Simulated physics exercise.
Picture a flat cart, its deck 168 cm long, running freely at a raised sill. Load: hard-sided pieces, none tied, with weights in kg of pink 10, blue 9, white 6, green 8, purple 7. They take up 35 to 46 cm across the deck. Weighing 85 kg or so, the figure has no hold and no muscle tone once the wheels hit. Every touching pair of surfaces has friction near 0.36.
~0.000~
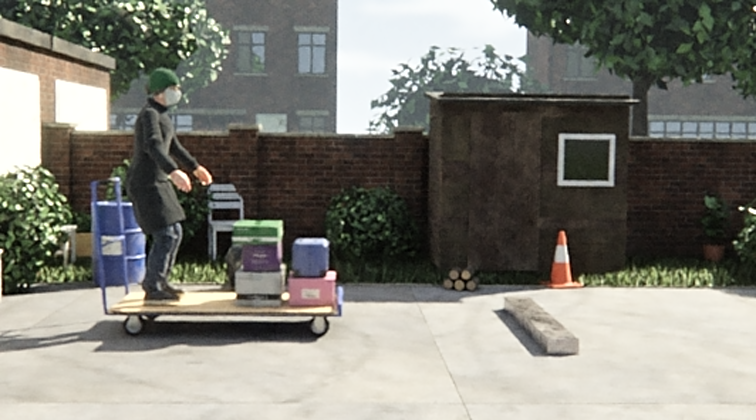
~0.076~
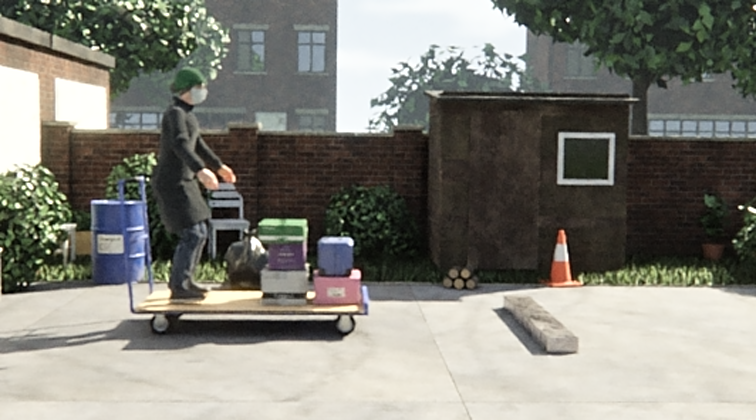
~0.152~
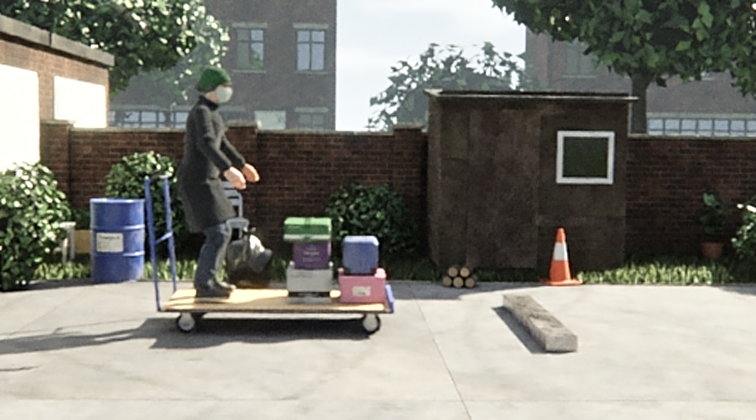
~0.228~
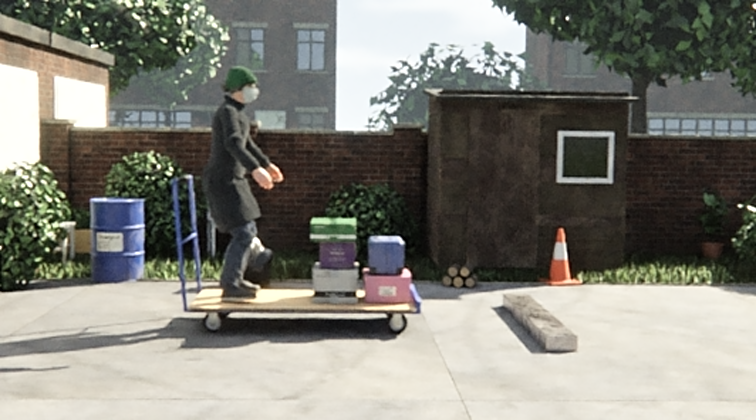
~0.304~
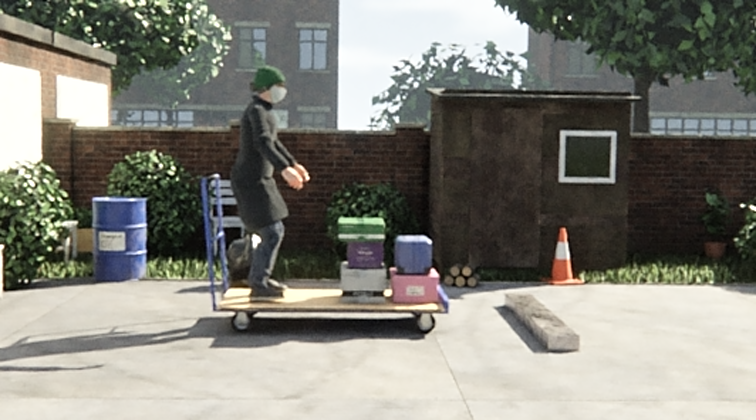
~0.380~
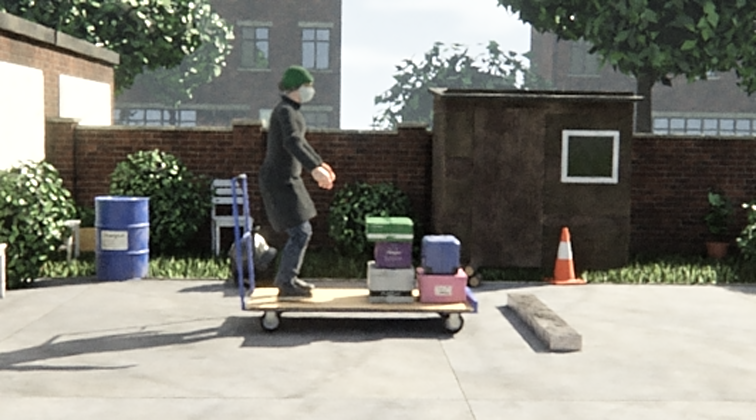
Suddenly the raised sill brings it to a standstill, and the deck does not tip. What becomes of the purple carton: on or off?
At this pace the purple carton comes off.
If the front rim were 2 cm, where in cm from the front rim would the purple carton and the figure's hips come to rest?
In that case purple 40 past, hips 20 past.
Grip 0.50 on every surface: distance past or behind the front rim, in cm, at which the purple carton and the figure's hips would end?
The purple item would come to rest 20 cm past the front rim, and the hips 20 cm behind it.
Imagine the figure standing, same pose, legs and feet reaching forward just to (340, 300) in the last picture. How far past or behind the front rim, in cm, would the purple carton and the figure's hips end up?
Result: Purple 40 cm beyond the rim; hips 30 cm beyond it.
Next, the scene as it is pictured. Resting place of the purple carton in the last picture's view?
Roughly at (632, 313).
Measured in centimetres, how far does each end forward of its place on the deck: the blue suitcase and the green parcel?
The blue one ends about 185 cm forward, the green one about 170 cm.
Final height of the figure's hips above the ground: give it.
Around 45 centimetres high.
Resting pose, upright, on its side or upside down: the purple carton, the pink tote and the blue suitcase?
They come to rest with purple flipped fully over, pink standing properly and blue tilted over sideways.
Impact comes at 0.58 s.
After 1.13 s the purple carton is 9 cm past the rim, tilted 75°, near (551, 270) in the last picture's view.
After 1.58 s the purple carton is 64 cm past the rim, tilted 180°, near (619, 313) in the last picture's view.
When all is still (3.9 s), past the rim, blue suitcase, green parcel, purple carton and the figure's hips; behind it, pink tote and white carton.
